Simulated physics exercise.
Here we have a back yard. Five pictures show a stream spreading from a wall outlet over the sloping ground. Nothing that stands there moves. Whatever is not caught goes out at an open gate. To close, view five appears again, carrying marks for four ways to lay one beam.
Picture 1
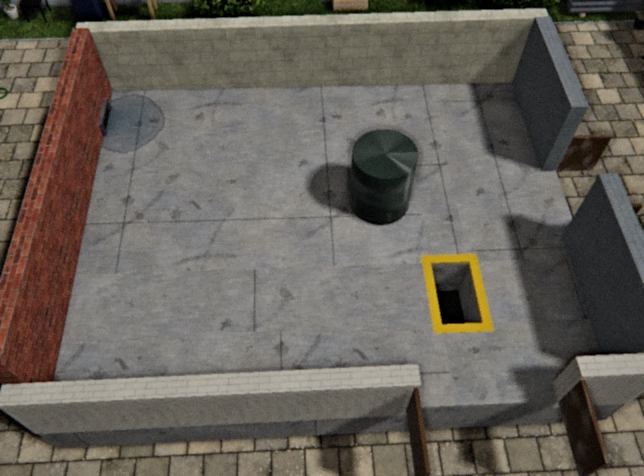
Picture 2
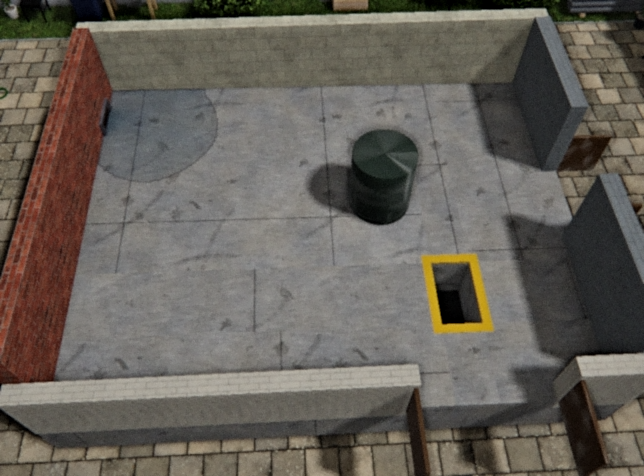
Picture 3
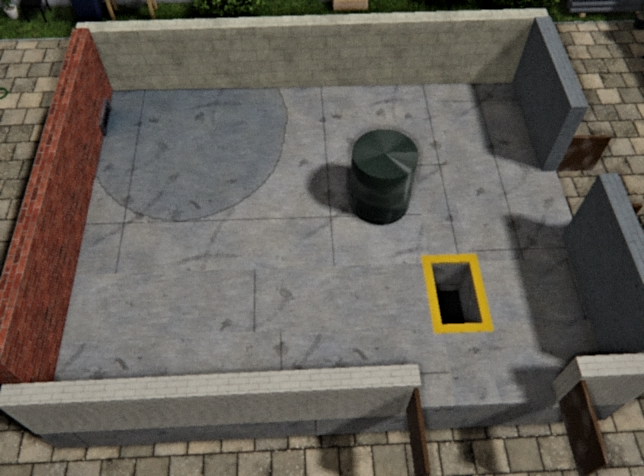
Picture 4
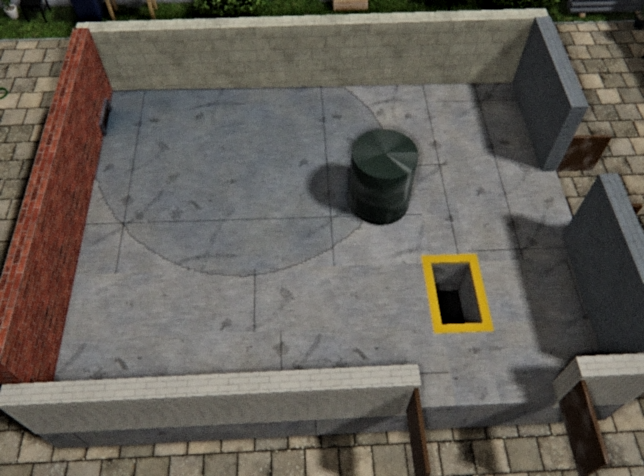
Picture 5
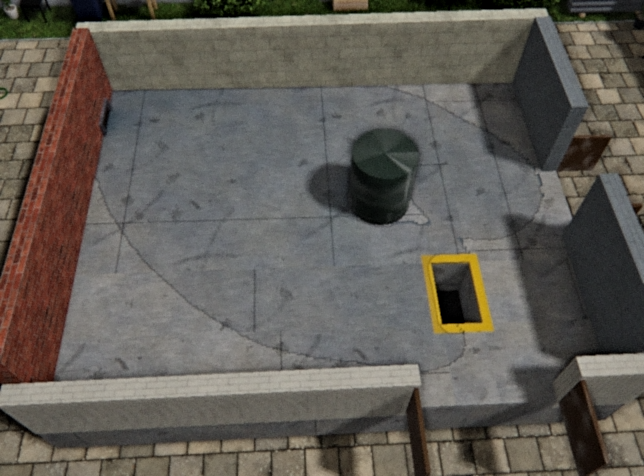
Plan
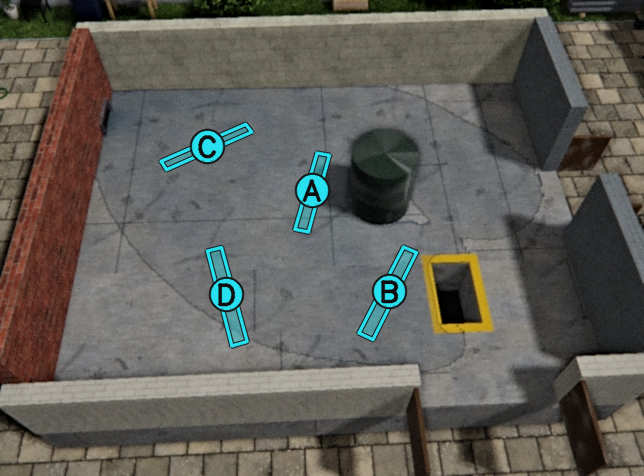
A walled back yard with water spreading from the left corner across grey paving, around a green cylinder, reaching a yellow-edged drain.
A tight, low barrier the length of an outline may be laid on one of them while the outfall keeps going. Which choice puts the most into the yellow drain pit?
Choose D.
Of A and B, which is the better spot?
It is A.
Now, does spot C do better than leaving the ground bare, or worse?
It is worse.
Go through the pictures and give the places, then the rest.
The first picture shows outfall at (104, 118); yellow drain pit at (456, 292); open gate at (481, 386); open gate at (551, 202); front seen at (156, 119), 2 % of the ground wet; yellow drain pit still dry.
The second picture shows front seen at (212, 110), 8 % of the ground wet; yellow drain pit still dry.
The third picture shows front seen at (281, 132), 18 % of the ground wet; yellow drain pit still dry.
The fourth picture shows front seen at (376, 130), 35 % of the ground wet; yellow drain pit still dry.
The fifth picture shows front seen at (529, 216), 59 % of the ground wet; yellow drain pit taking water.
On the marked copy, A from (301, 230) to (323, 154); B from (365, 336) to (410, 249); C from (163, 165) to (248, 128); D from (214, 249) to (239, 343).
If A is chosen, about 21 % of the stream goes into the yellow drain pit, about 79 % out by the gates.
If B is chosen, about 16 % of the stream goes into the yellow drain pit, about 84 % out by the gates.
If C is chosen, about 17 % of the stream goes into the yellow drain pit, about 83 % out by the gates.
If D is chosen, about 26 % of the stream goes into the yellow drain pit, about 73 % out by the gates.
